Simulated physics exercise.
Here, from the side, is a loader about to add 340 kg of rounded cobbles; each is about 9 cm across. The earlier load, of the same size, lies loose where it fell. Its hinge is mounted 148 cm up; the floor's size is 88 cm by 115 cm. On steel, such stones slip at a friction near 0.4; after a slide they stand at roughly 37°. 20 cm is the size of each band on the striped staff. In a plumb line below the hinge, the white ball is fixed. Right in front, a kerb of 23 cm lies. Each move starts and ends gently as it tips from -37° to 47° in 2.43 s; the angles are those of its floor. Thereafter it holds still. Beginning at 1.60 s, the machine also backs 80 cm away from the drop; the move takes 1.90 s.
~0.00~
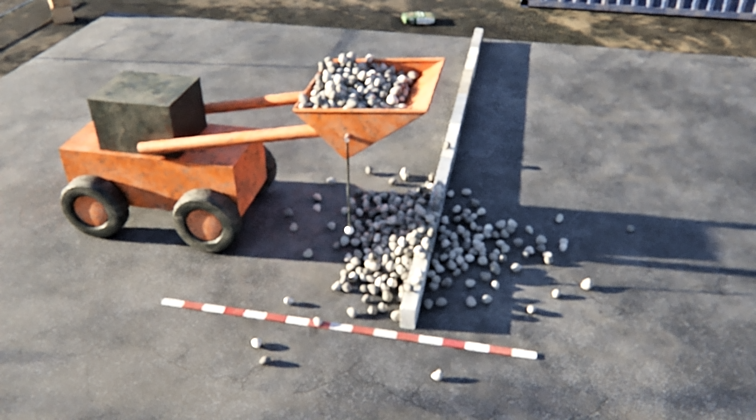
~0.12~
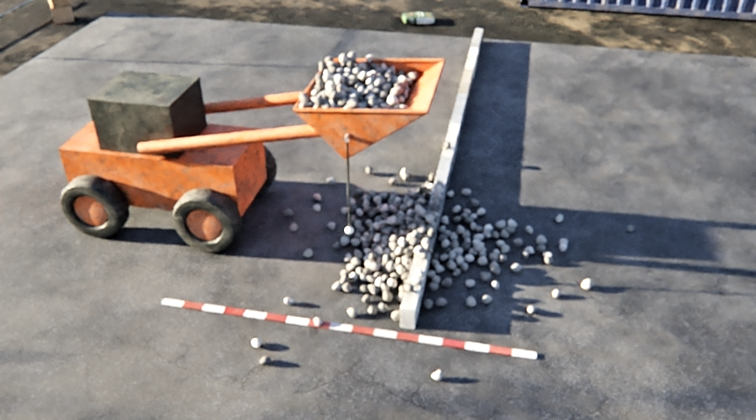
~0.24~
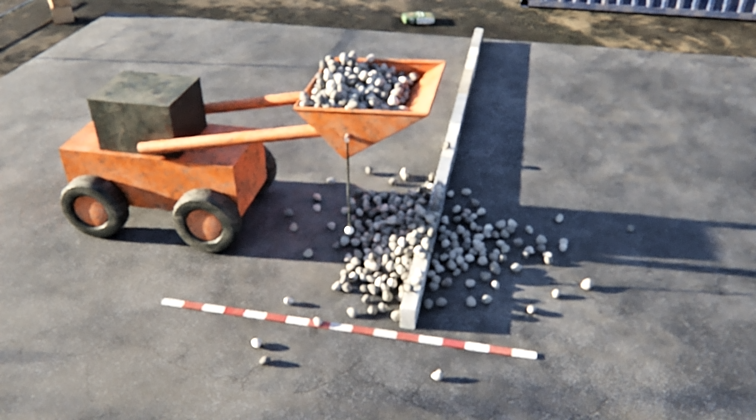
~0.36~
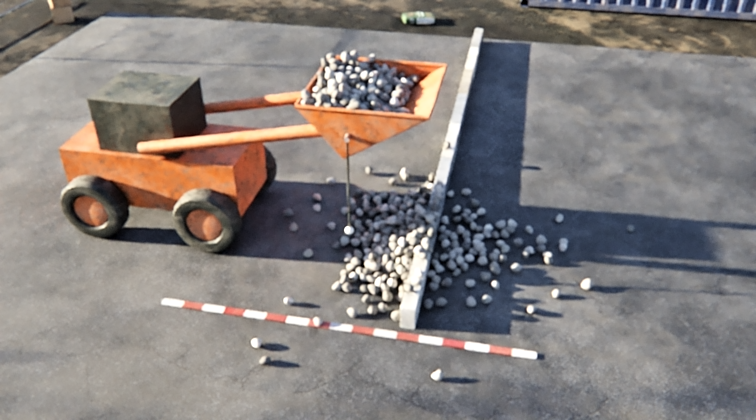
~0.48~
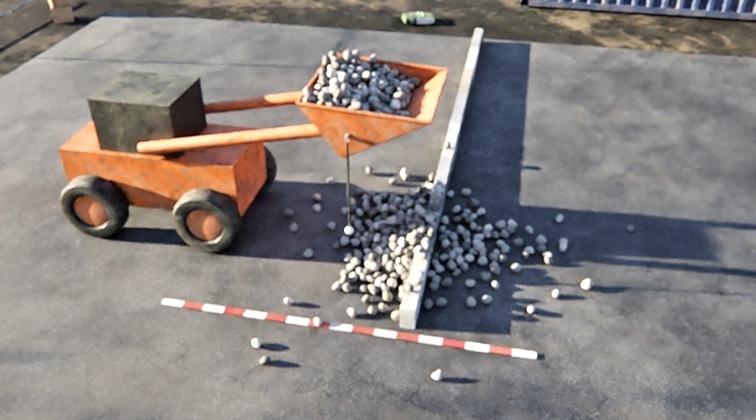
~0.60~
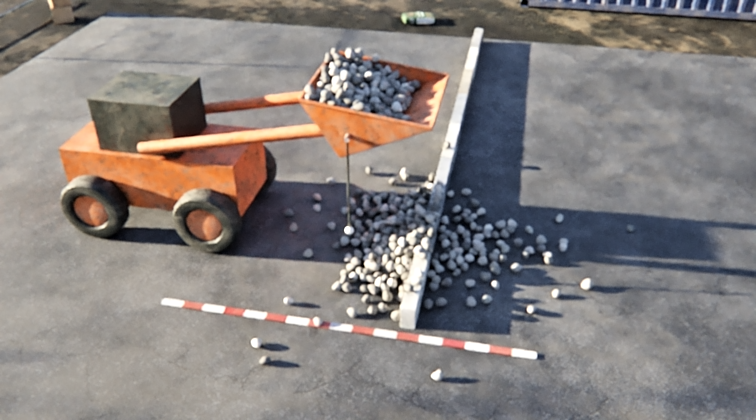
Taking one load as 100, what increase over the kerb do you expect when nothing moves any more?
58 out of 100.
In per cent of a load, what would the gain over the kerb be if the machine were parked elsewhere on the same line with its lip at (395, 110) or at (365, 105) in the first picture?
Roughly 15 per cent, then 0 per cent.
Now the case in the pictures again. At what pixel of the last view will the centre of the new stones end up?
They settle centred around (443, 235).
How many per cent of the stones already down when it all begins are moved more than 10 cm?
Close to 15 in a hundred of them.
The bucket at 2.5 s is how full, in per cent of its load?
About 0 percent is still in there.
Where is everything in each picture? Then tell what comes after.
The bucket is at -37°, its lip at (427, 111); the top of the load is at (348, 65). The earlier load is highest near (428, 225), 30 cm above ground level, 77 % on this side of the kerb, 23 % over the kerb, in the first picture.
The bucket is at -36°, its lip at (427, 112); the top of the load is at (345, 65); the stones move at 0.0 m/s on average, in the second picture.
Lip at (428, 115), floor tilted -35°, highest stones at (342, 64); the stones move at 0.1 m/s on average, in the third picture.
Lip at (429, 118), floor tilted -32°, highest stones at (338, 62); the stones move at 0.1 m/s on average, in the fourth picture.
The bucket is at -28°, its lip at (431, 123); the top of the load is at (340, 60); the stones move at 0.1 m/s on average, in the fifth picture.
The bucket is at -24°, its lip at (432, 129); the top of the load is at (341, 59); the stones move at 0.2 m/s on average, in the sixth picture.
After 1.8 s the floor is at 34°; in per cent of one load, 79 in the bucket, 92 on this side of the kerb, 29 over the kerb; the foremost stones are at (570, 253).
After 2.5 s the floor is at 47°; in per cent of one load, 0 in the bucket, 121 on this side of the kerb, 79 over the kerb; the foremost stones are at (570, 253).
After 4.0 s the floor is at 47°; in per cent of one load, 0 in the bucket, 119 on this side of the kerb, 81 over the kerb; the foremost stones are at (576, 256).
After 6.6 s the floor is at 47°; in per cent of one load, 0 in the bucket, 119 on this side of the kerb, 81 over the kerb; the foremost stones are at (576, 256). Net gain over the kerb, 58.
